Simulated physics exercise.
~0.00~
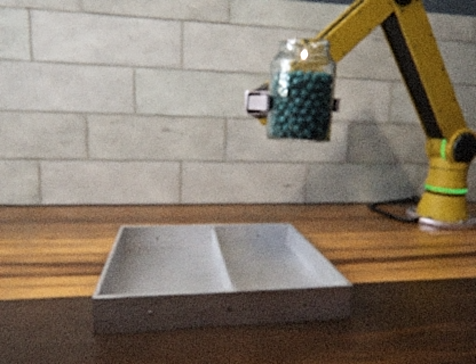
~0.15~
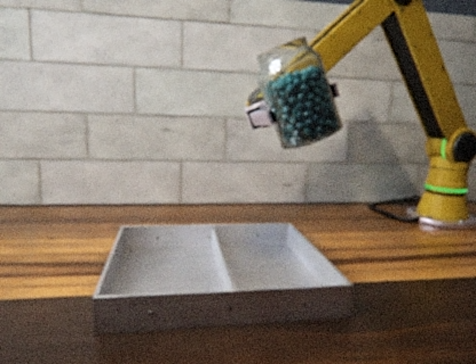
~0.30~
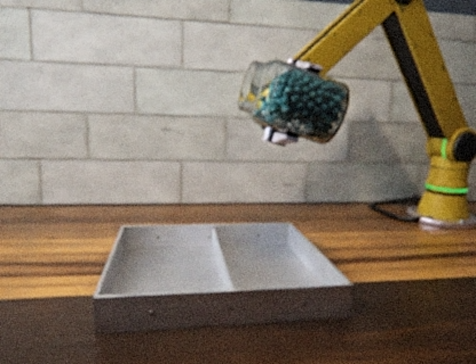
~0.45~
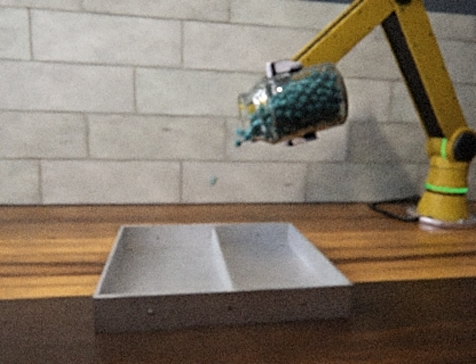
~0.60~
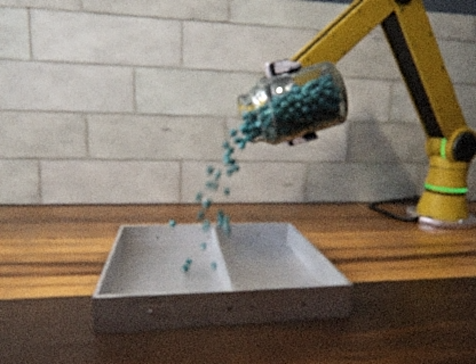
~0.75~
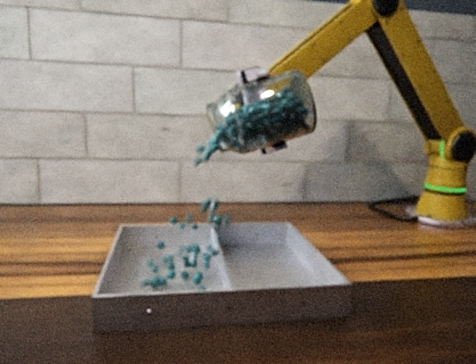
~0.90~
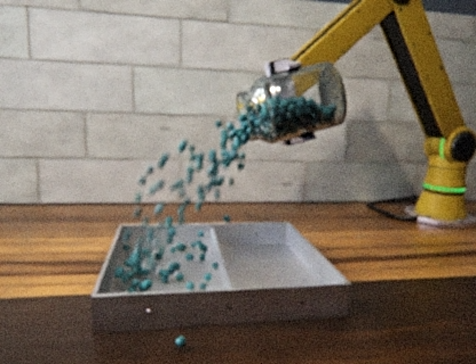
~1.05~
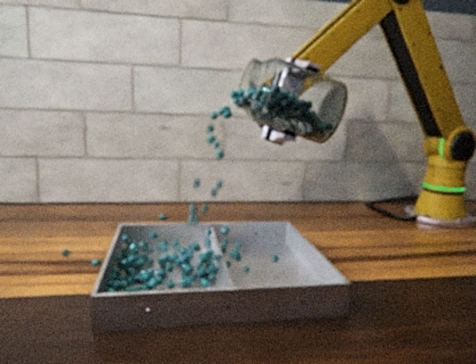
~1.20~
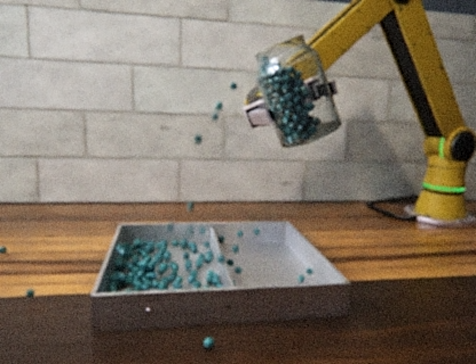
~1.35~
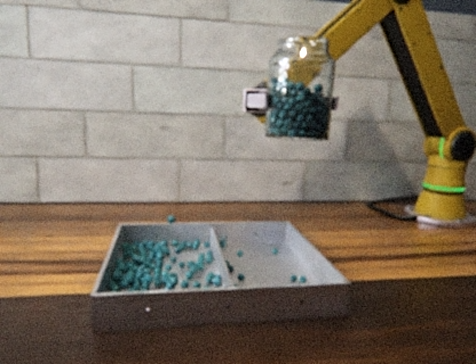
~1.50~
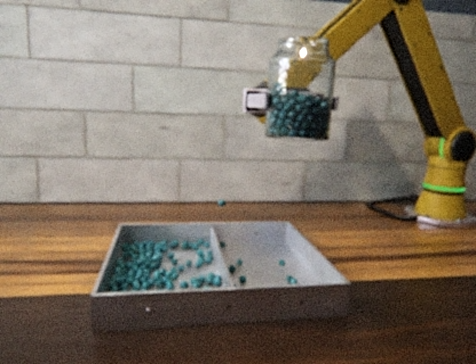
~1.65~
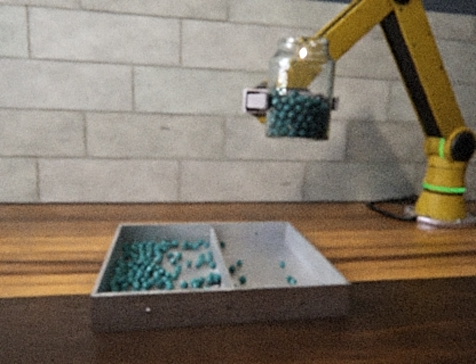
Above a divided gray tray, a robot arm tips a jar, spills teal beads, and rights it.
